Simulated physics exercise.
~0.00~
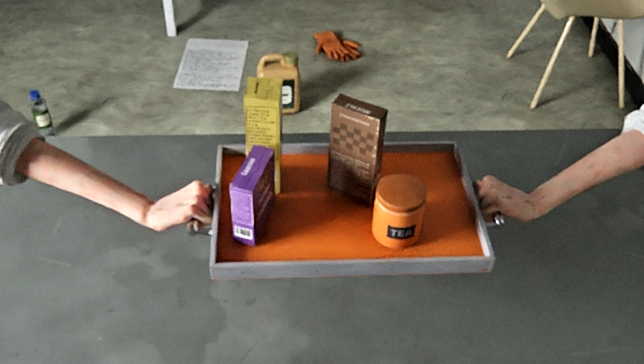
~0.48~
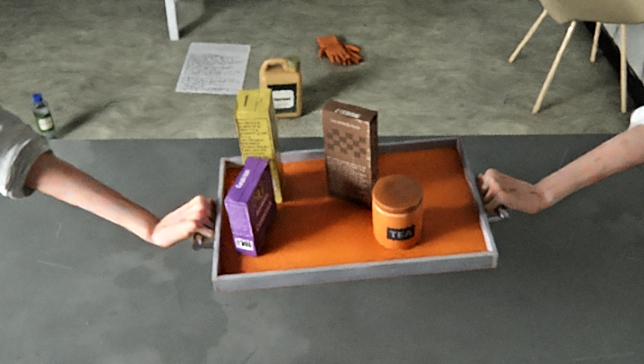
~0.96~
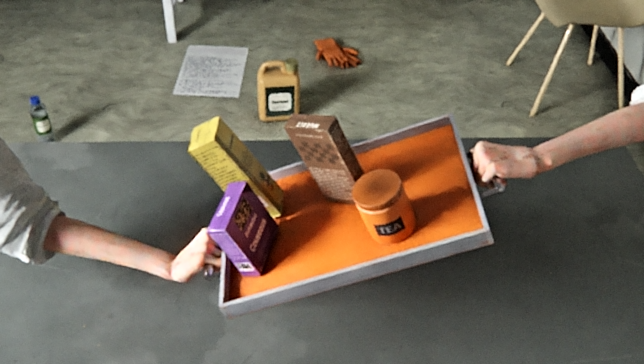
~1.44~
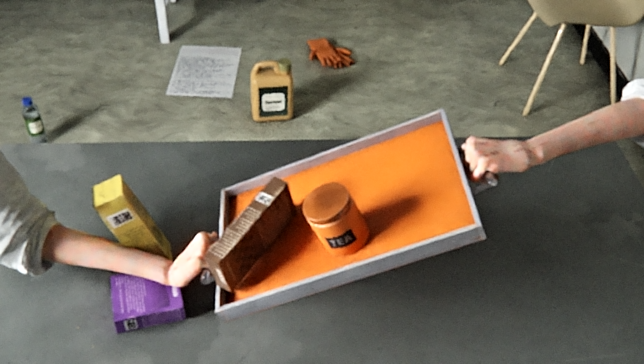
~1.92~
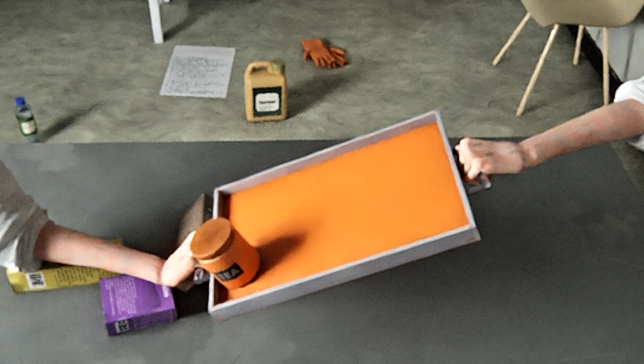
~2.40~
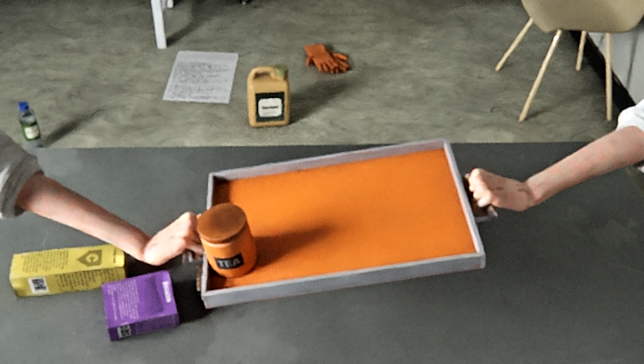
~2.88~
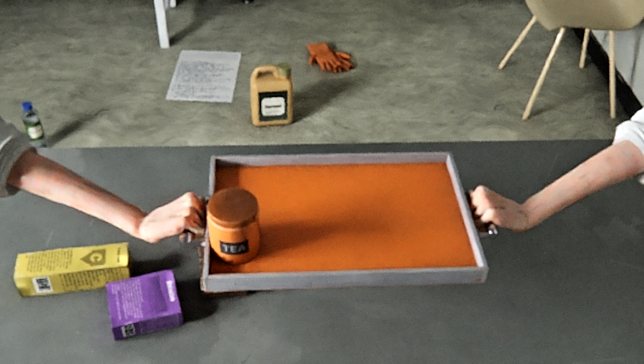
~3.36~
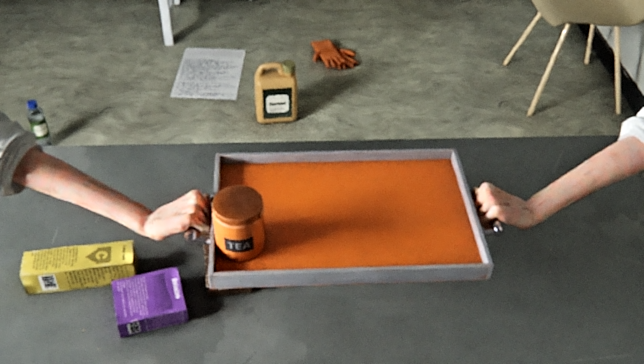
The clip opens with two hands holding a wooden-rimmed orange tray that carries a yellow carton, a purple packet, a brown packet and an orange tea jar, all upright. The left side dips steeply, and the boxes begin to lean left. The yellow carton and purple packet tumble over the low edge onto the dark surface, while the brown packet falls on its side and then goes over too. The jar slides upright to the left rim and stays aboard. The hands level the tray, leaving only the jar on it, with the brown packet mostly hidden by the tray's left end.
